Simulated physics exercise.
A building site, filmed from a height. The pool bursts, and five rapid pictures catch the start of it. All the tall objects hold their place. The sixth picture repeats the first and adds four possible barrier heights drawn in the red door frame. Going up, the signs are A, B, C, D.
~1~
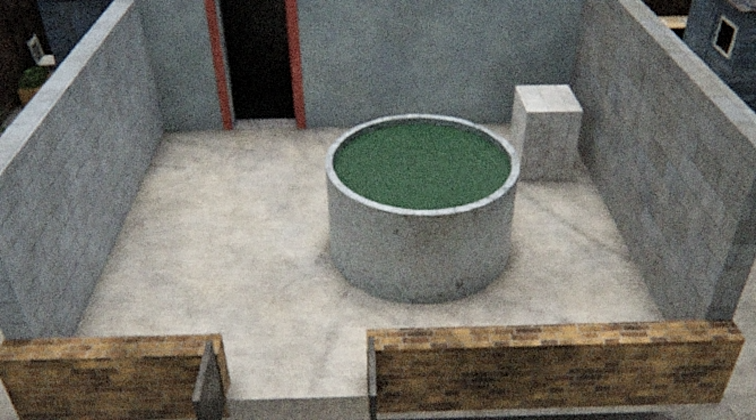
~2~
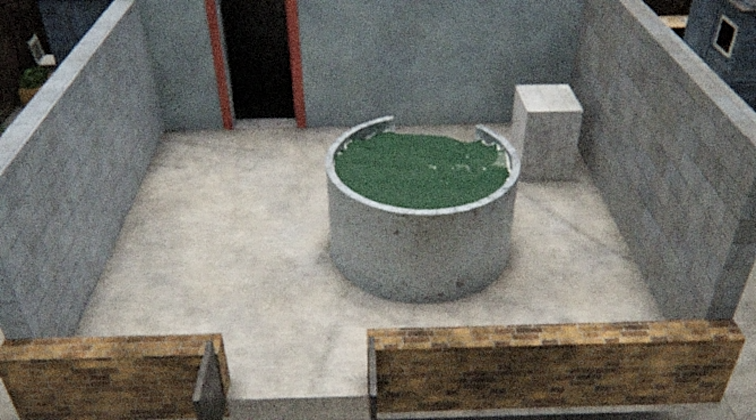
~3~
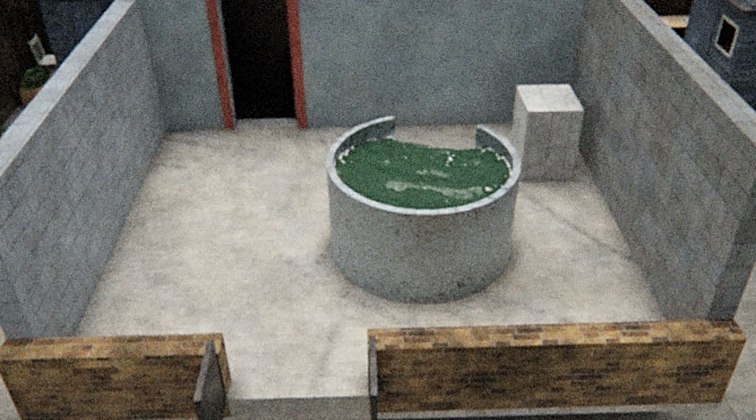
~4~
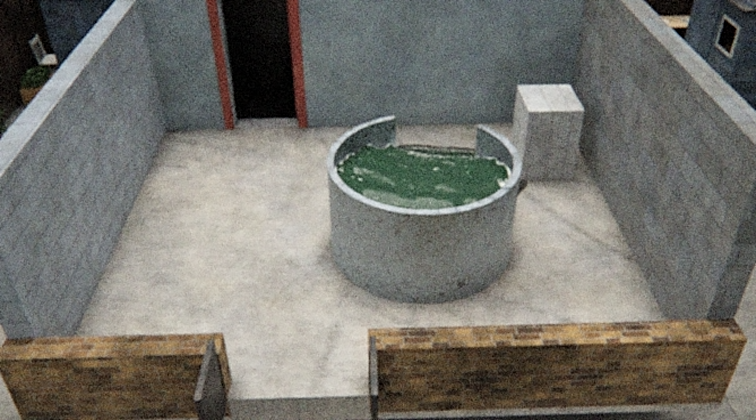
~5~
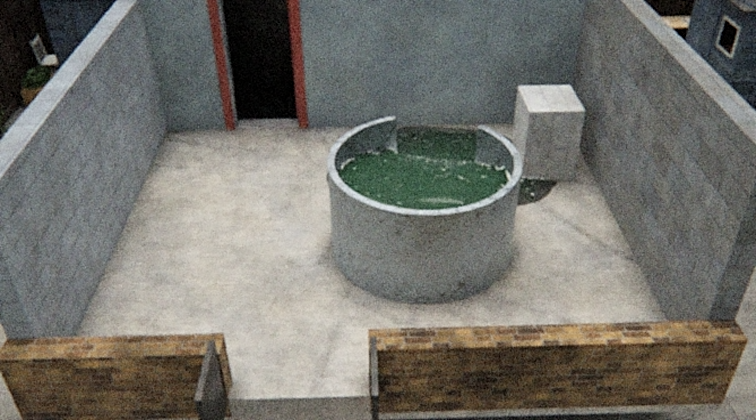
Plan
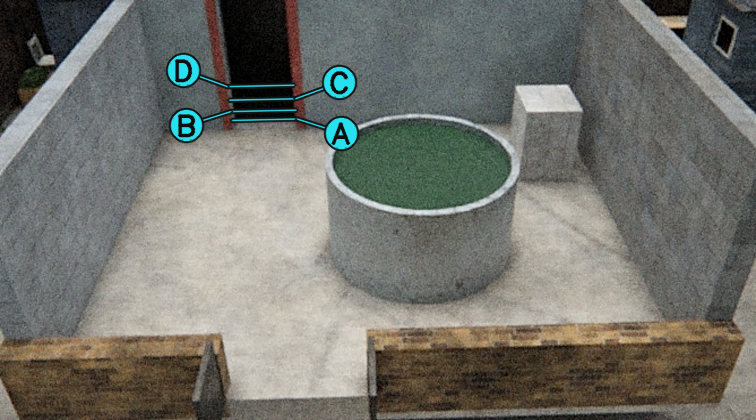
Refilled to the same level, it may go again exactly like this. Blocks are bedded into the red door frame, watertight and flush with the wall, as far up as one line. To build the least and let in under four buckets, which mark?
That is mark A.
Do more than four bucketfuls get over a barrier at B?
No.
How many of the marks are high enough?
All of the four.
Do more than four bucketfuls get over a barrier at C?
No.
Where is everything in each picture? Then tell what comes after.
Water in the pool at rest, its middle at (421, 166); foot of the red doorway at (265, 128); open gate at (294, 327).
Water covers 1 % of the ground, its front hidden from here.
Water covers 4 % of the ground, its front hidden from here.
Water covers 9 % of the ground, its front hidden from here.
Water covers 16 % of the ground and shows as far out as (498, 136).
On the marked copy, A at (264, 119); B at (263, 110); C at (262, 99); D at (260, 85); from the bottom up A, B, C, D.
With A, a splash gets over, under a bucket.
With B, nothing gets over.
With C, nothing gets over.
With D, nothing gets over.
